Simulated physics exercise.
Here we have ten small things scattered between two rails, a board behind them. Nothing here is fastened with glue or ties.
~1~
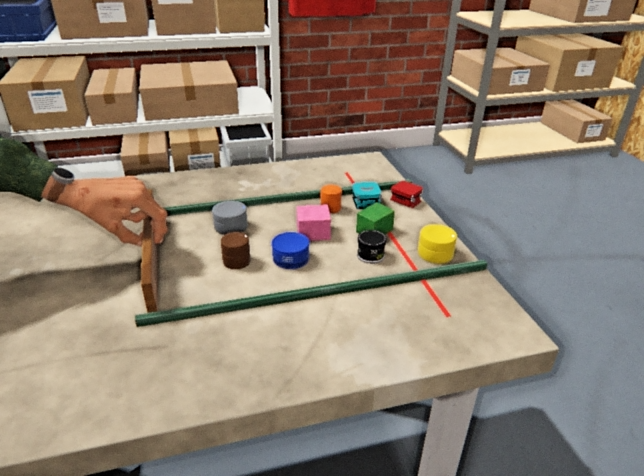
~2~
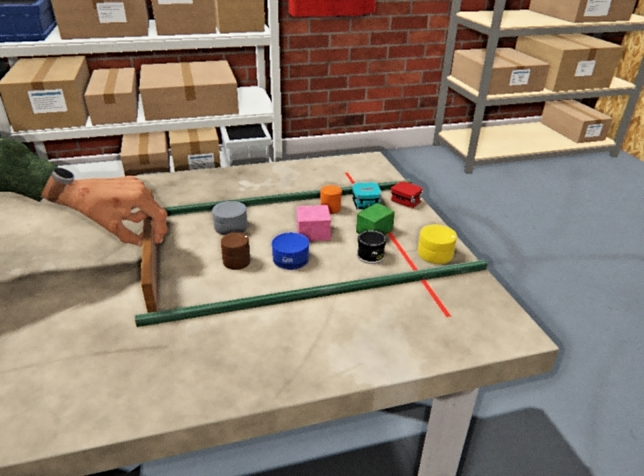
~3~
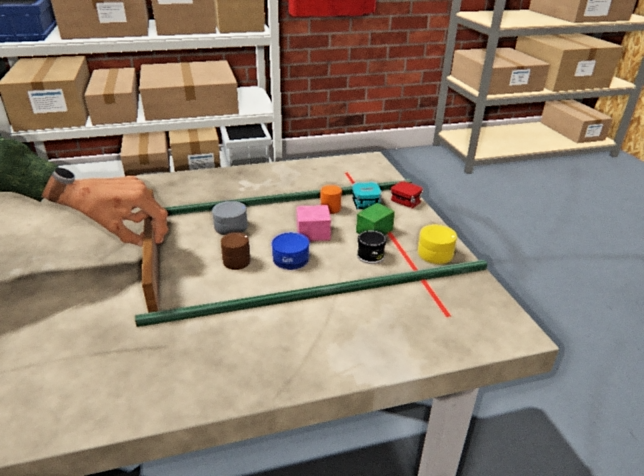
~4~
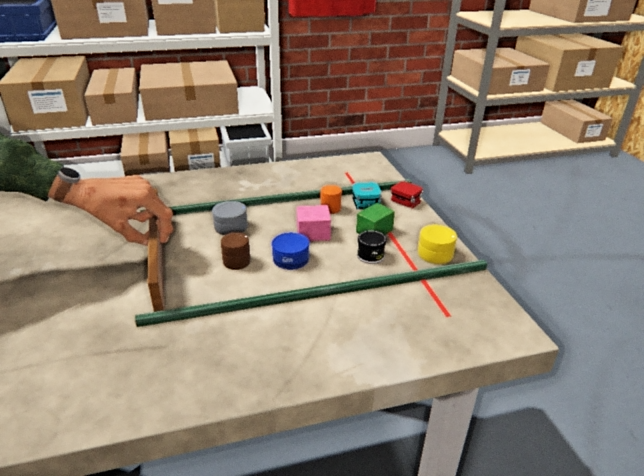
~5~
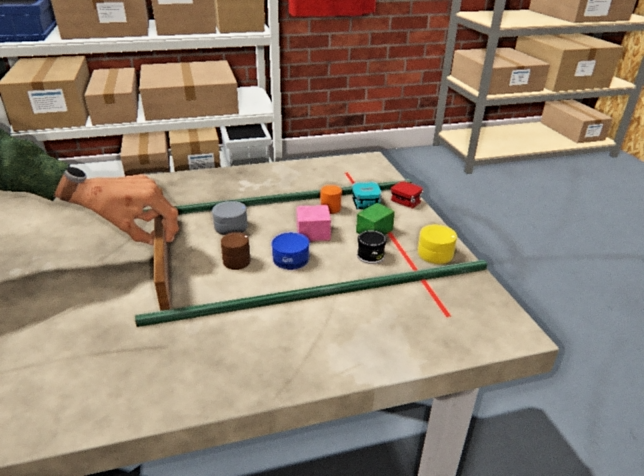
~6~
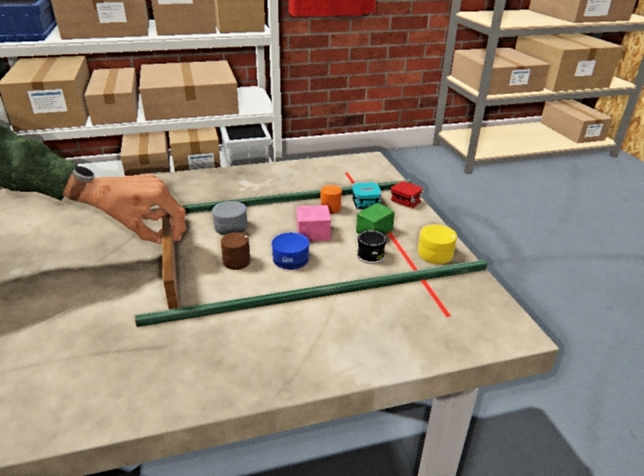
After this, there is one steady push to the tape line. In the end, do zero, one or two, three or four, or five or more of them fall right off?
One or two of them do.
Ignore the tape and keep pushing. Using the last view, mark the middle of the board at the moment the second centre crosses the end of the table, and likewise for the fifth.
At the first moment about (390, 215), at the next about (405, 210).
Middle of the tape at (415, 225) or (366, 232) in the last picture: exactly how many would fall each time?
Try by try, 5 and 0.
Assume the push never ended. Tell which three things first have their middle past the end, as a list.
Order, earliest first: Yellow lid, red case, green block.
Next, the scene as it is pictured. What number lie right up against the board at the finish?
Number: 5.
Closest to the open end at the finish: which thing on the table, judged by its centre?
Red case.
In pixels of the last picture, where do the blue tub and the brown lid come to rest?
Blue tub: About (422, 245); brown lid: About (406, 227).
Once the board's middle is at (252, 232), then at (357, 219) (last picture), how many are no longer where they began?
Tally at point one: 3; at point two: 10.
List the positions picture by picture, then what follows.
The first picture shows red case (406, 195); yellow lid (437, 244); turquoise case (366, 196); board (150, 245); tape (387, 229).
The second picture shows yellow lid (437, 244); pink block (313, 223).
The third picture shows turquoise case (366, 196); black tin (371, 247).
The fourth picture shows red case (406, 195); brown lid (236, 251).
The fifth picture shows yellow lid (437, 244); green block (375, 222).
The sixth picture shows red case (406, 195); yellow lid (437, 244); turquoise case (366, 196); board (169, 243); tape (387, 229).
A little later, none off yet; red case at rest near (406, 195); yellow lid at rest near (437, 244); turquoise case at rest near (366, 196).
When it is over, the number that fall off is one or two; down, yellow lid.
